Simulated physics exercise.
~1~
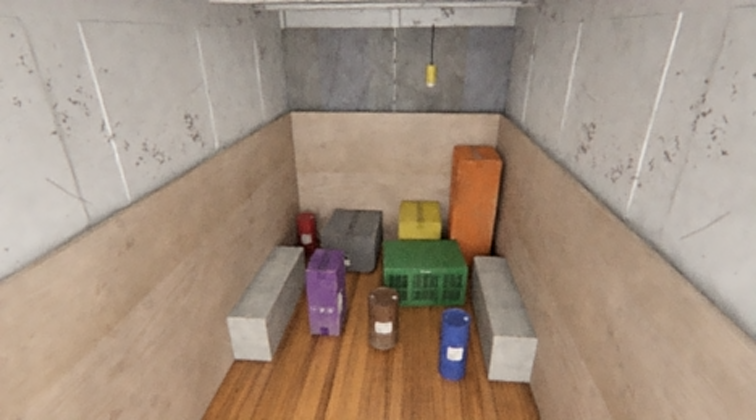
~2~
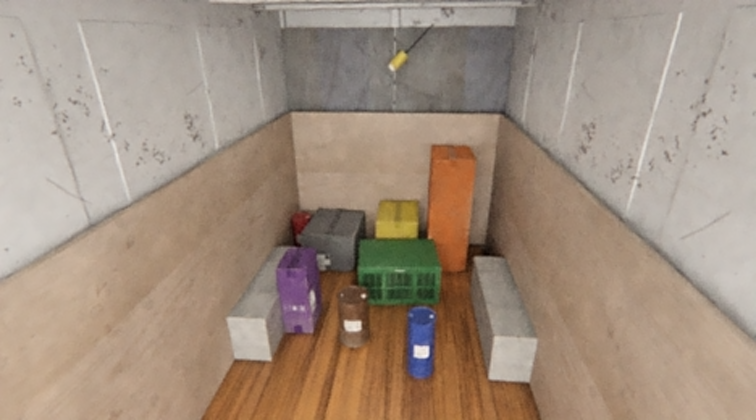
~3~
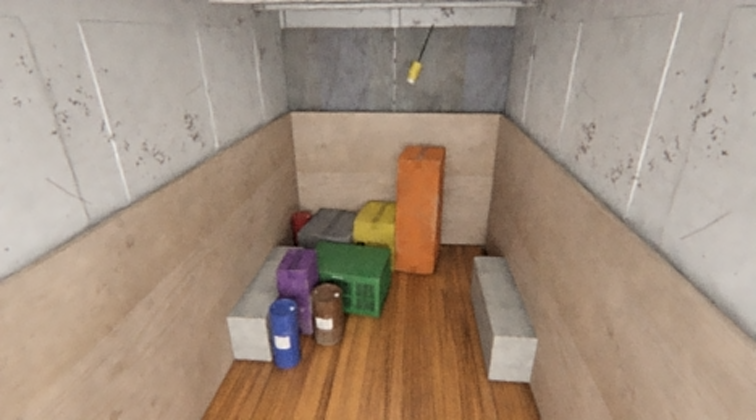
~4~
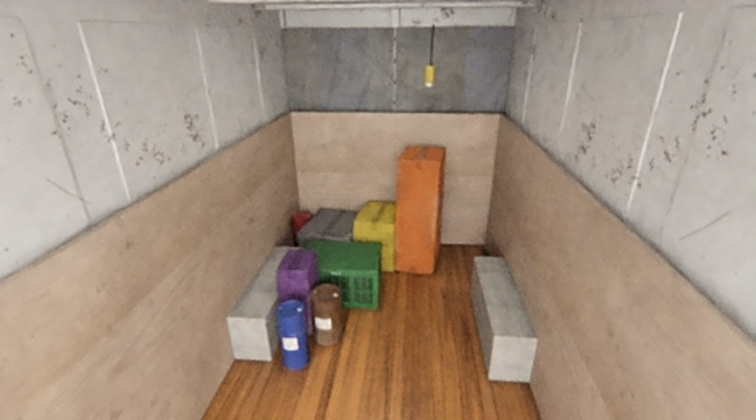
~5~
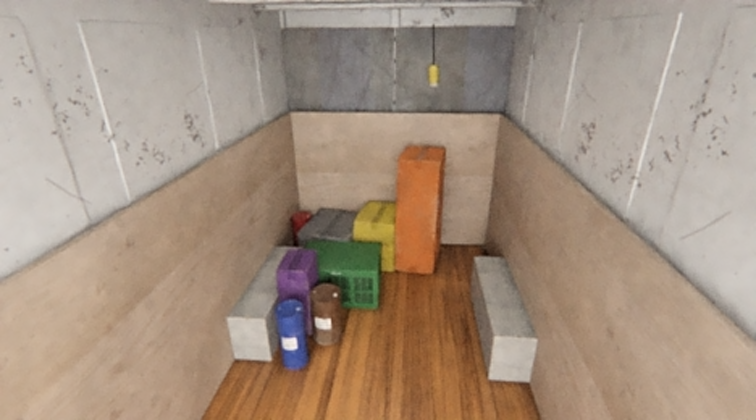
Tall orange box and other boxes and canisters sliding left across a van's wooden floor, bunching by the left side and settling upright.
